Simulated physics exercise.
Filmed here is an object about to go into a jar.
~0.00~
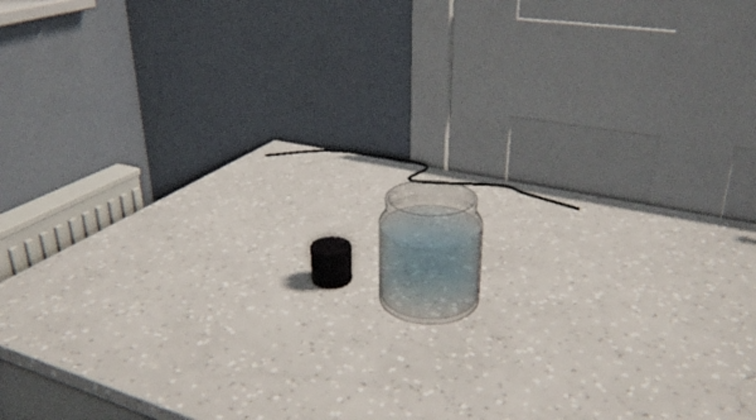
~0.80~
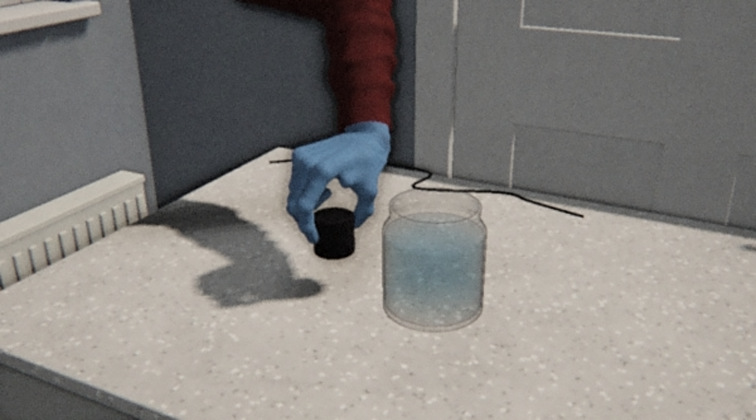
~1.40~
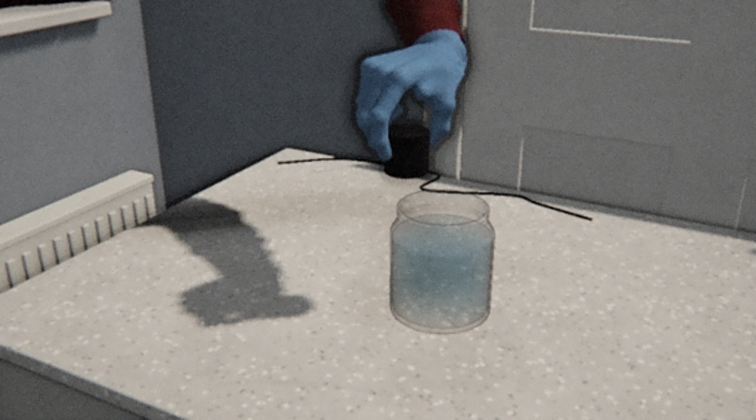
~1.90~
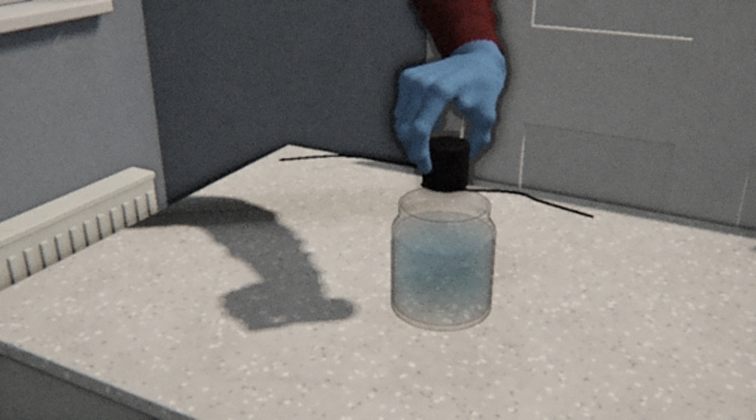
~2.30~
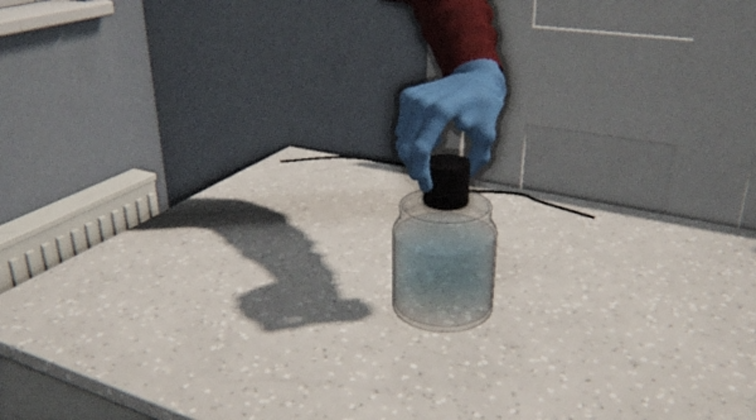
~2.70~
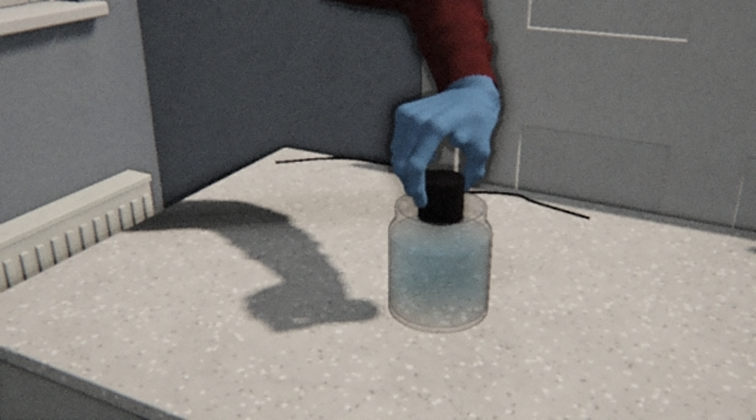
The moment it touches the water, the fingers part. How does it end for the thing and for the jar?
The thing drops down, and the jar does not spill.
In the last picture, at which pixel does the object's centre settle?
(439, 283) or thereabouts.
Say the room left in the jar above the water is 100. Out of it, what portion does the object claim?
It comes to around 30 per cent.
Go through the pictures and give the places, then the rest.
In the first picture, the iron weight lies on the top at (332, 263); jar (430, 246) about two thirds full.
In the second picture, a hand picks up the iron weight at (334, 233); jar about two thirds full, surface at (434, 234).
In the third picture, the iron weight is carried over at (407, 151); jar (441, 255) about two thirds full.
In the fourth picture, the iron weight is above the jar at (446, 164); jar about two thirds full, surface at (443, 233).
In the fifth picture, the iron weight comes down at (446, 182); jar (444, 253) about two thirds full.
In the sixth picture, the iron weight is just over the surface at (441, 197); jar about two thirds full, surface at (440, 235).
After 3.0 s, the iron weight enters the water; the jar is about three quarters full.
After 3.4 s, the iron weight goes on down; the jar is about three quarters full.
After 5.0 s, the iron weight rests at the bottom; the jar is about three quarters full; none went over.
